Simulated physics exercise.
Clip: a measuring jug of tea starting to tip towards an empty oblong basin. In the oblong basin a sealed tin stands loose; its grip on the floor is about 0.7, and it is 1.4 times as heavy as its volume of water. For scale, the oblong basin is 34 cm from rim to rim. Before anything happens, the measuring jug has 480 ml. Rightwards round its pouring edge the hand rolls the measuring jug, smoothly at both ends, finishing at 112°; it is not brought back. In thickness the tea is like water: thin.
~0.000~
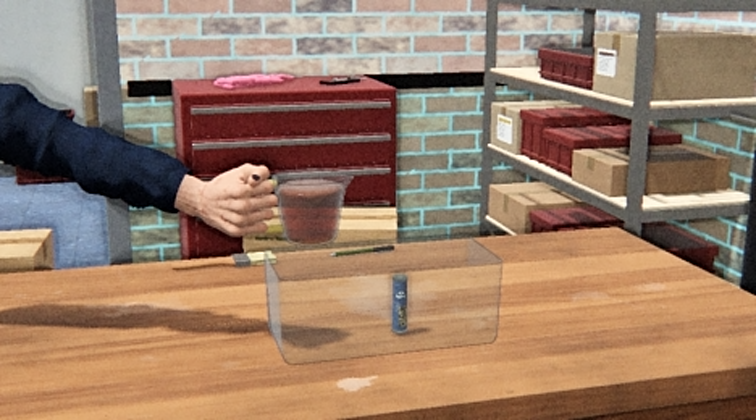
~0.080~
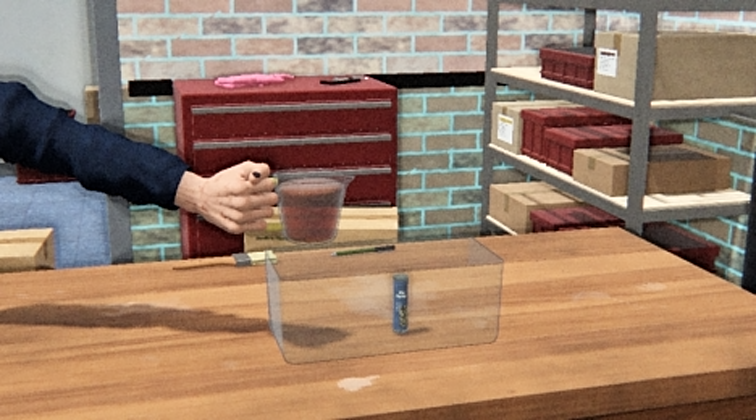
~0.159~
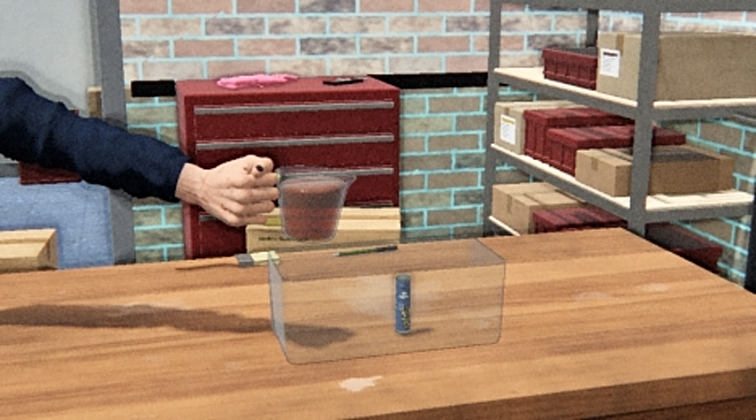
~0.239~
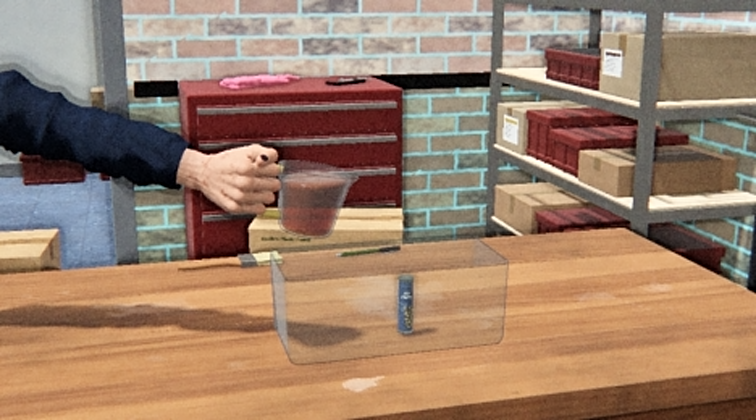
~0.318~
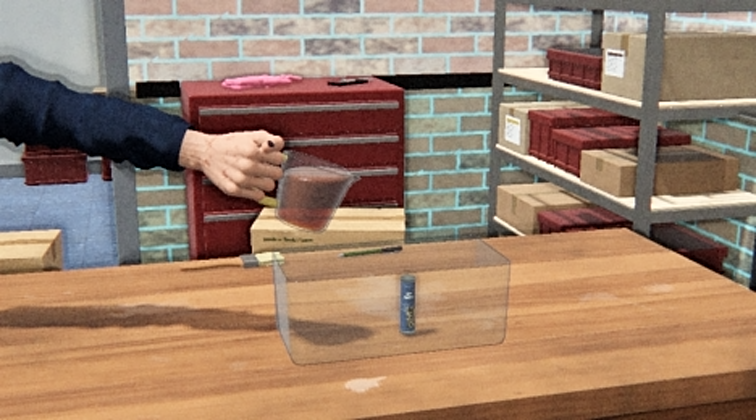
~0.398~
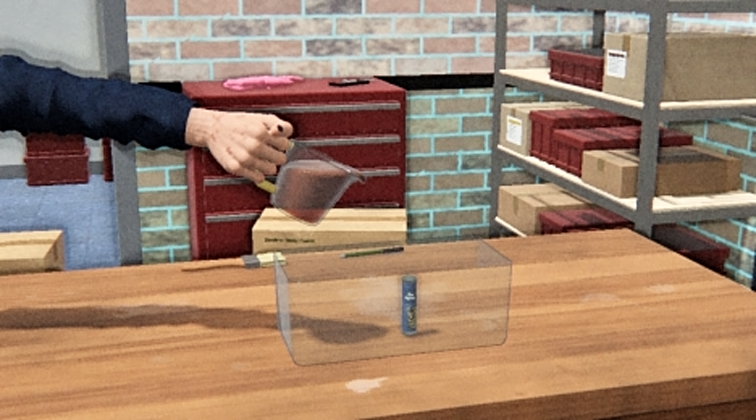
The clip opens with a hand holding a clear measuring jug of reddish-brown tea, upright above an empty, see-through oblong basin on a wooden table, with a small tin visible through its side. The hand then rolls the jug rightwards, slowly at first, until it leans clearly, the tea shifting towards its right rim.
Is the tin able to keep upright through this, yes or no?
Yes, it remains upright.
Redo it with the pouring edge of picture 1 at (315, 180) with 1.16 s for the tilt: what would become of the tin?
It tumbles.
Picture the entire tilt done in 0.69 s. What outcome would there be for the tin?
The tin stays on its base.
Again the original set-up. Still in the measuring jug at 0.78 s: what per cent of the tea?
Portion remaining: Approx. 46 per cent.
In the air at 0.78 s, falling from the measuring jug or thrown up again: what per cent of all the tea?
I'd put it at about 30 percent.
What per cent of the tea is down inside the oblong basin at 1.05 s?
The share is close to 84 percent.
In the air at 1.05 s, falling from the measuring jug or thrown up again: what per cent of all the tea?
Close to 14 in every hundred parts.
After 0.78 s the tilt is 84° and 47 per cent is still to pour; the tin stands where it began.
After 1.05 s the tilt is 110° and 3 per cent is still to pour; the tin stands where it began.
After 1.34 s the tilt is 112° and 0 per cent is still to pour; the tin stands where it began.
After 1.66 s the tilt is 112° and 0 per cent is still to pour; the tin stands where it began.
In the end the tin stands where it began.
